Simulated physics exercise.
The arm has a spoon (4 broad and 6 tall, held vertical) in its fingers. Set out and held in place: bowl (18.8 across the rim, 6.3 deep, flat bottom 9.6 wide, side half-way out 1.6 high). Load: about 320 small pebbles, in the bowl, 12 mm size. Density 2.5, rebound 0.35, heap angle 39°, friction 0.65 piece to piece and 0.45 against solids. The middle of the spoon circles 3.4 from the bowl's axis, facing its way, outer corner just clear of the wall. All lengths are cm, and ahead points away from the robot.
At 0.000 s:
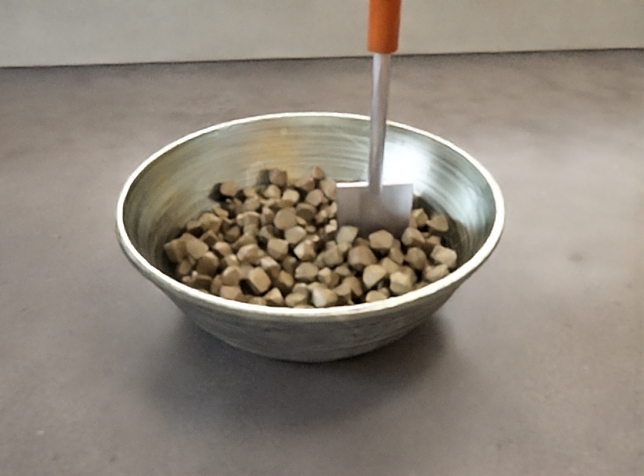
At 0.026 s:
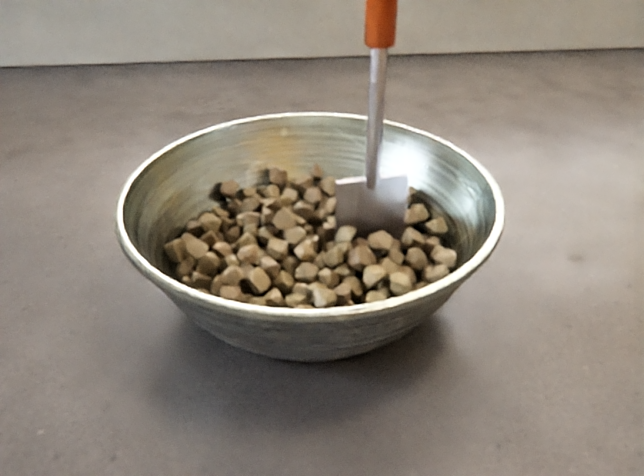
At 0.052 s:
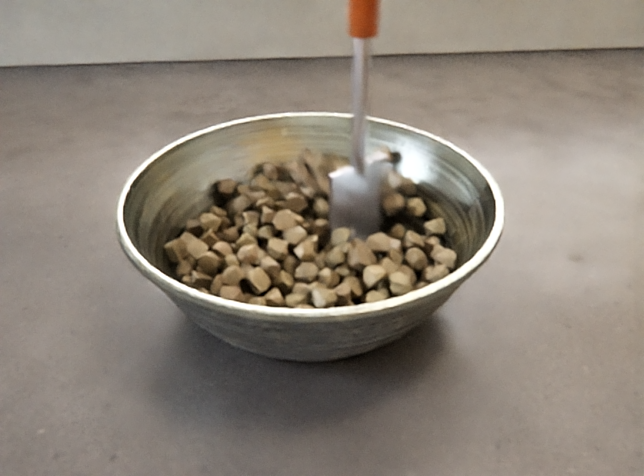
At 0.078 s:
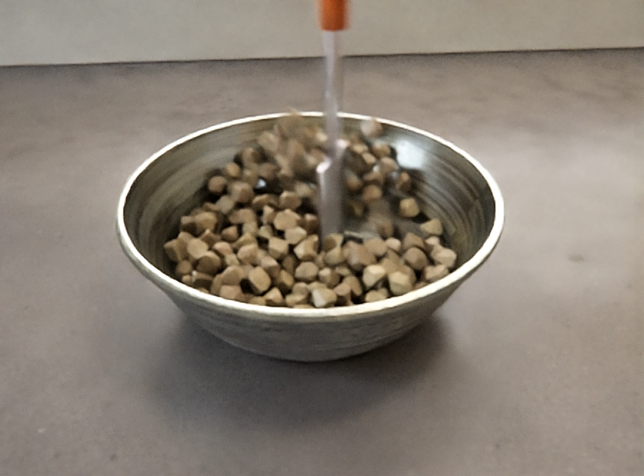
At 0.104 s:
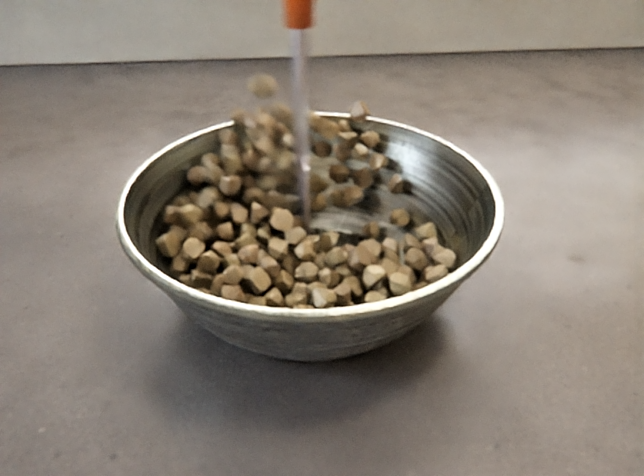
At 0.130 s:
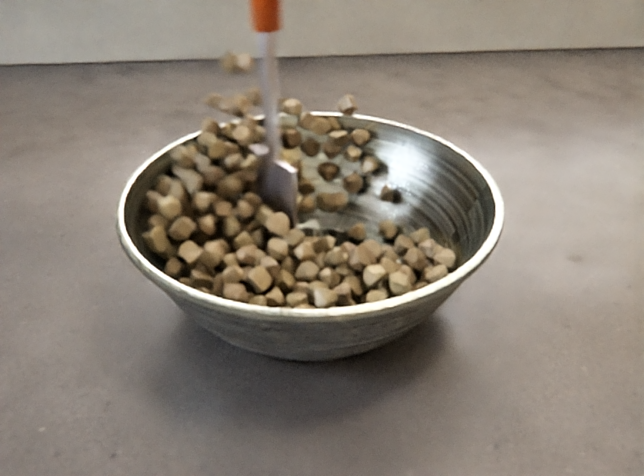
An orange-handled spoon sweeps leftward through small brown pebbles in a bowl, tossing some upward.
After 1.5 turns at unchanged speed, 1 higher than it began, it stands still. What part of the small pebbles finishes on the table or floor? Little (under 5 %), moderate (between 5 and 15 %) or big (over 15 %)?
On the table or floor the share is big, over 15 %.
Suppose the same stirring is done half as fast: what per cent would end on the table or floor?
It would be near 5 per cent.
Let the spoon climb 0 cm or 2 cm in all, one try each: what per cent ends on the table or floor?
Some 30 and 20 per cent.
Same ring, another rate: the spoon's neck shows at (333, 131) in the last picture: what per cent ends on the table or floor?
About 5 per cent.
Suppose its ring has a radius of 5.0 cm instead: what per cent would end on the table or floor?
It would be near 45 per cent.
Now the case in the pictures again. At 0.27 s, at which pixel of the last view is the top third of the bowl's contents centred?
Around (348, 270).
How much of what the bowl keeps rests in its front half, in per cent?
Roughly 45 per cent.
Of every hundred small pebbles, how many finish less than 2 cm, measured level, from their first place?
About 0 per cent.
By 0.27 s, 281° round, highest piece 11 above the table; 279 in the bowl, 8 on the table or floor, 29 in flight or on the tool.
By 0.41 s, 79° round, highest piece 10 above the table; 243 in the bowl, 46 on the table or floor, 27 in flight or on the tool.
By 0.68 s, 180° round, highest piece 7 above the table; 238 in the bowl, 78 on the table or floor.
By 1.38 s, 180° round, highest piece 7 above the table; 238 in the bowl, 78 on the table or floor.
Final count, 238 in the bowl, 78 on the table or floor. That is 25 % on the table or floor.
